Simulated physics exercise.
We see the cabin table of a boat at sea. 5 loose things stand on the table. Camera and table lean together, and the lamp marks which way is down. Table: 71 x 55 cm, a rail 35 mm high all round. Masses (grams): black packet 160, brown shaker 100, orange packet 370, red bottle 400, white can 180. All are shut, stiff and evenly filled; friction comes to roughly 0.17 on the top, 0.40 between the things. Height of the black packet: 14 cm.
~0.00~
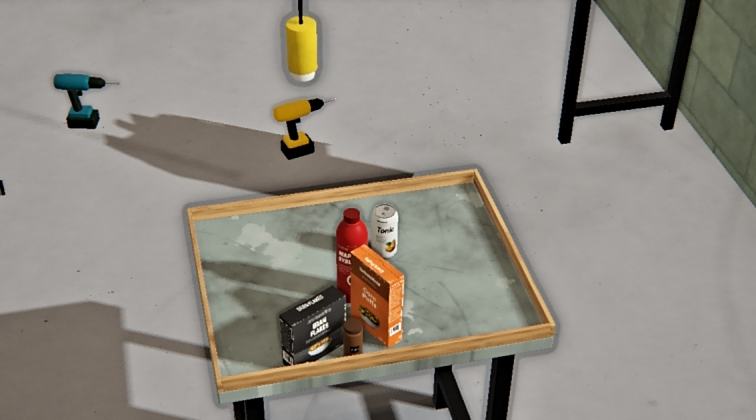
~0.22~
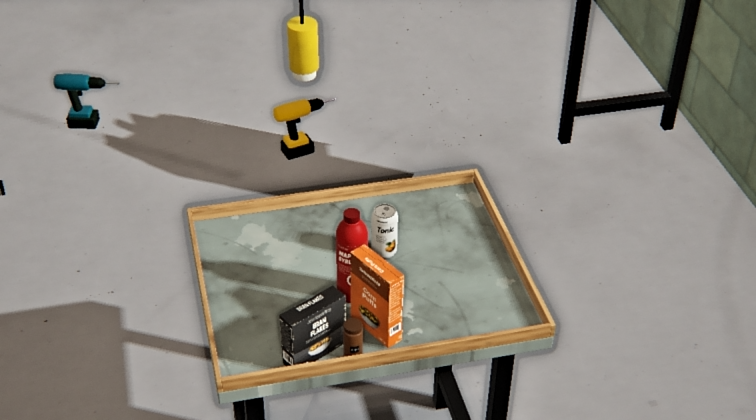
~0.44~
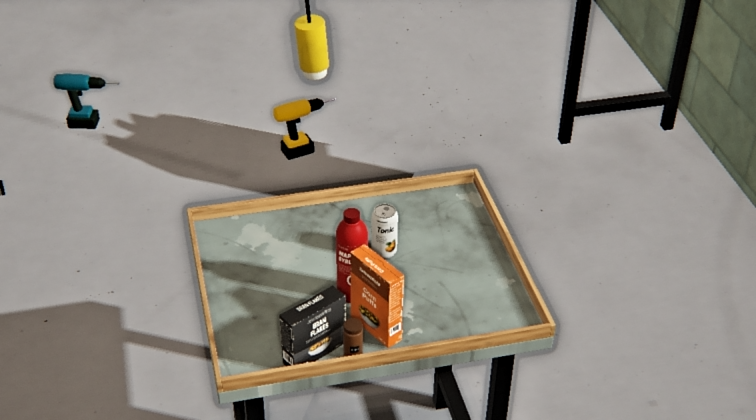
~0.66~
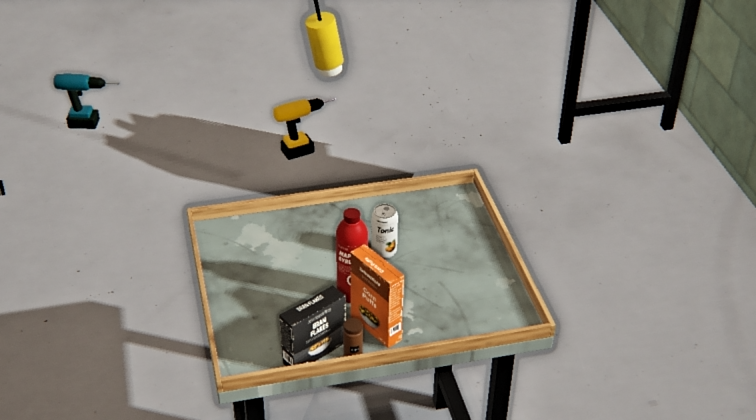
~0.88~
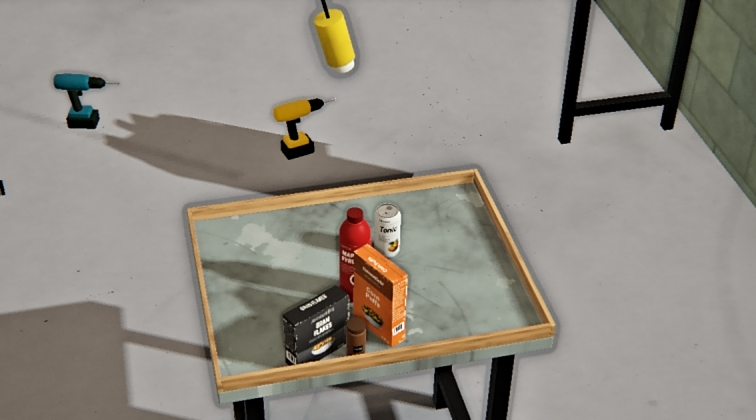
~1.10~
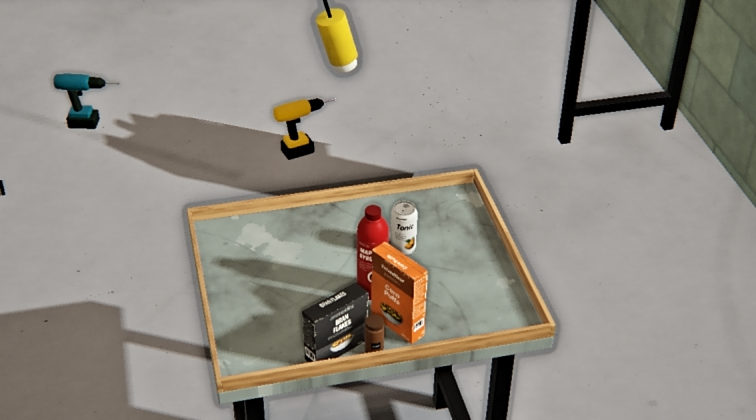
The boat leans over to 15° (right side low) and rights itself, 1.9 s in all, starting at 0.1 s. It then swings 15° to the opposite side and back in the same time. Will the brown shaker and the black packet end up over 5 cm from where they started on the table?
The brown shaker holds its spot; the black packet holds its spot.
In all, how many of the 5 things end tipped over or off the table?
0 of them.
After 1.40 s, floor tilted 11°, right side down; black packet moved 17 cm near (391, 318); brown shaker moved 16 cm near (428, 328); red bottle moved 16 cm.
After 1.70 s, floor tilted 3°, right side down; black packet moved 30 cm near (450, 309); brown shaker moved 29 cm near (485, 318); white can moved 26 cm.
After 3.20 s, floor tilted 13°, left side down; brown shaker moved 21 cm near (449, 324); black packet moved 22 cm near (414, 314); orange packet moved 17 cm.
After 3.50 s, floor tilted 6°, left side down; black packet moved 8 cm near (351, 324); brown shaker moved 8 cm near (388, 335); red bottle moved 11 cm.
In the end (4.4 s), not toppled but over 5 cm from the start, red bottle and white can; the other 3 under 5 cm from the start. In the last view, brown shaker near (354, 341), black packet near (314, 329).
